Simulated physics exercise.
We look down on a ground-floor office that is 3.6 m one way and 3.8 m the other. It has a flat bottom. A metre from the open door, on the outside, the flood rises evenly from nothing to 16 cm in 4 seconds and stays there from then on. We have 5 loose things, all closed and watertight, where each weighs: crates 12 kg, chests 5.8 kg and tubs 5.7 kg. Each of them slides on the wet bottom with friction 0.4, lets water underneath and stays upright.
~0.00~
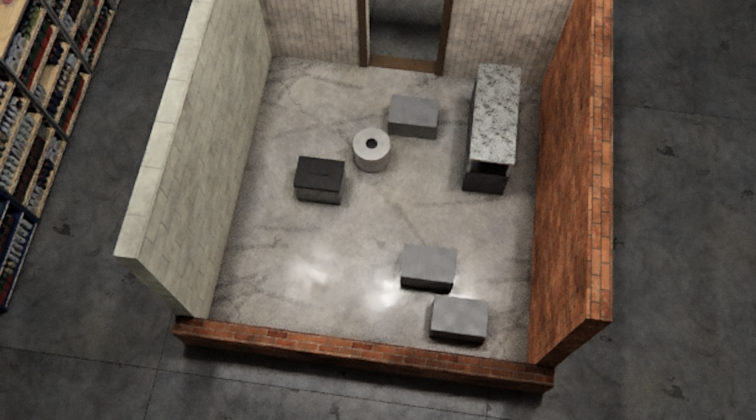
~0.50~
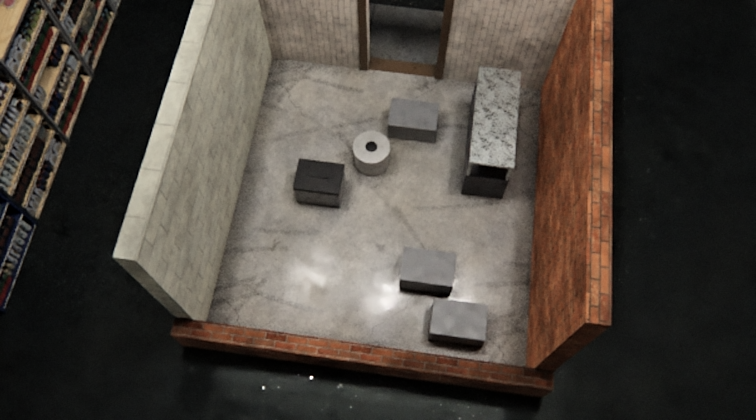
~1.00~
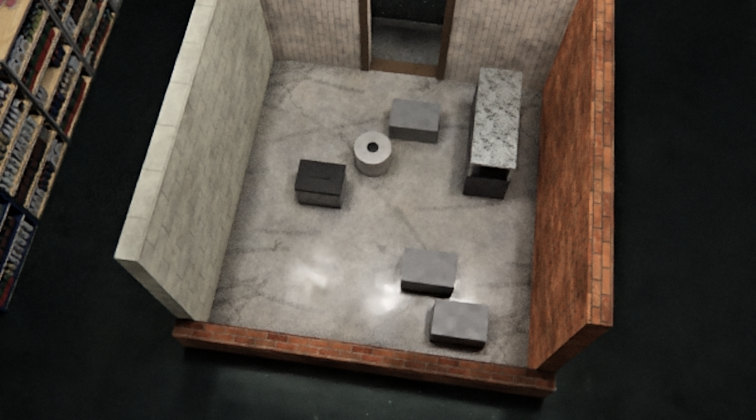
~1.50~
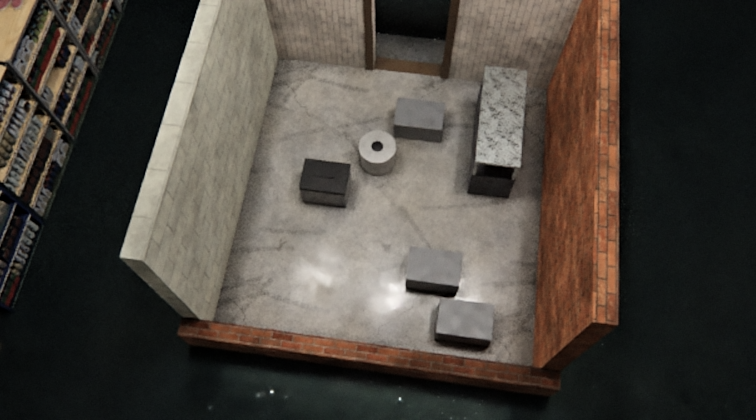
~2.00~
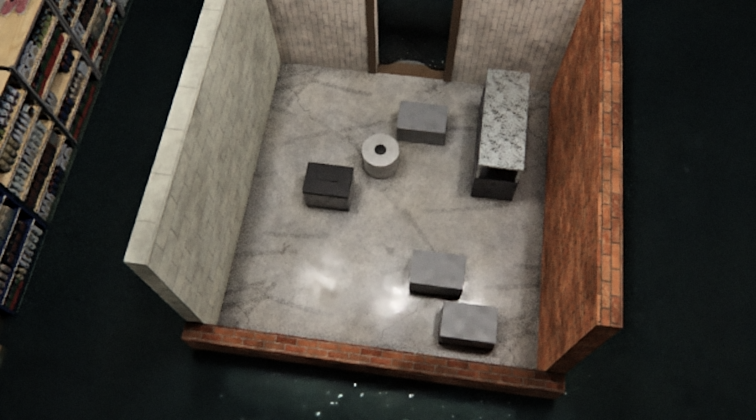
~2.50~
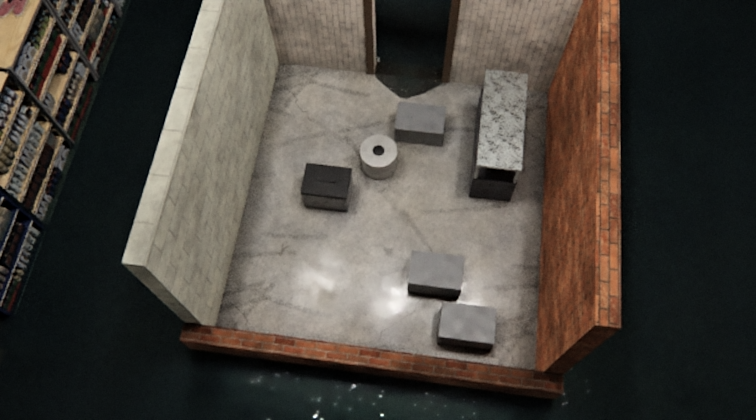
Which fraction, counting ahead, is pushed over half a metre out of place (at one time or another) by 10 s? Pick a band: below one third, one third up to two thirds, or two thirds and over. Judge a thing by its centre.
The share is one third up to two thirds.
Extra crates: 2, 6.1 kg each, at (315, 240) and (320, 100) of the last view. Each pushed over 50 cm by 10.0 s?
Taking them in order, the first is beyond that distance and the second is within that distance.
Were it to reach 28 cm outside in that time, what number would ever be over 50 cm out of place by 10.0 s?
So the tally would be 5.
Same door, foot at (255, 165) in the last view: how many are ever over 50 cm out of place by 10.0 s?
Then 2.
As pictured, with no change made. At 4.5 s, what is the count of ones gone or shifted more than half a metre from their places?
The count is 0.
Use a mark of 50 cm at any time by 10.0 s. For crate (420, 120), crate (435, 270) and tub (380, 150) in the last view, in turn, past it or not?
Same order as the question: Greater, smaller, greater.
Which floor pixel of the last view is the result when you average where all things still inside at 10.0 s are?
They average out to somewhere around (390, 317).
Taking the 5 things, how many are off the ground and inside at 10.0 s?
Total: 5.
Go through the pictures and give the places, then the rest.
The first frame shows a crate at (460, 315) rests on the ground; a crate at (429, 263), on the bottom; water covers 0.0 m2; 0 of 5 have shifted.
The second frame shows a crate at (459, 319) rests on the ground; a crate at (428, 266), on the bottom; water covers 0.0 m2; 0 of 5 have shifted.
The third frame shows a crate at (461, 320), on the bottom; a crate at (430, 267) rests on the ground; 0.0 m2 under water; 0 of 5 have shifted.
The fourth frame shows a crate at (466, 319) rests on the ground; a crate at (434, 266) rests on the ground; 0.0 m2 under water; 0 of 5 have shifted.
The fifth frame shows a crate at (470, 322), on the bottom; a crate at (438, 269) rests on the ground; water covers 0.0 m2; 0 of 5 have shifted.
The sixth frame shows a crate at (468, 322), on the bottom; a crate at (436, 270), on the bottom; water covers 0.2 m2; 0 of 5 have shifted.
After 3.5 s 0 of 5 are over 50 cm from their spots; 0 afloat.
After 4.5 s 0 of 5 are over 50 cm from their spots; 0 afloat.
After 7.0 s 3 of 5 are over 50 cm from their spots; 1 afloat.
After 10.0 s 3 of 5 are over 50 cm from their spots, and 3 have been at some point; 5 afloat.
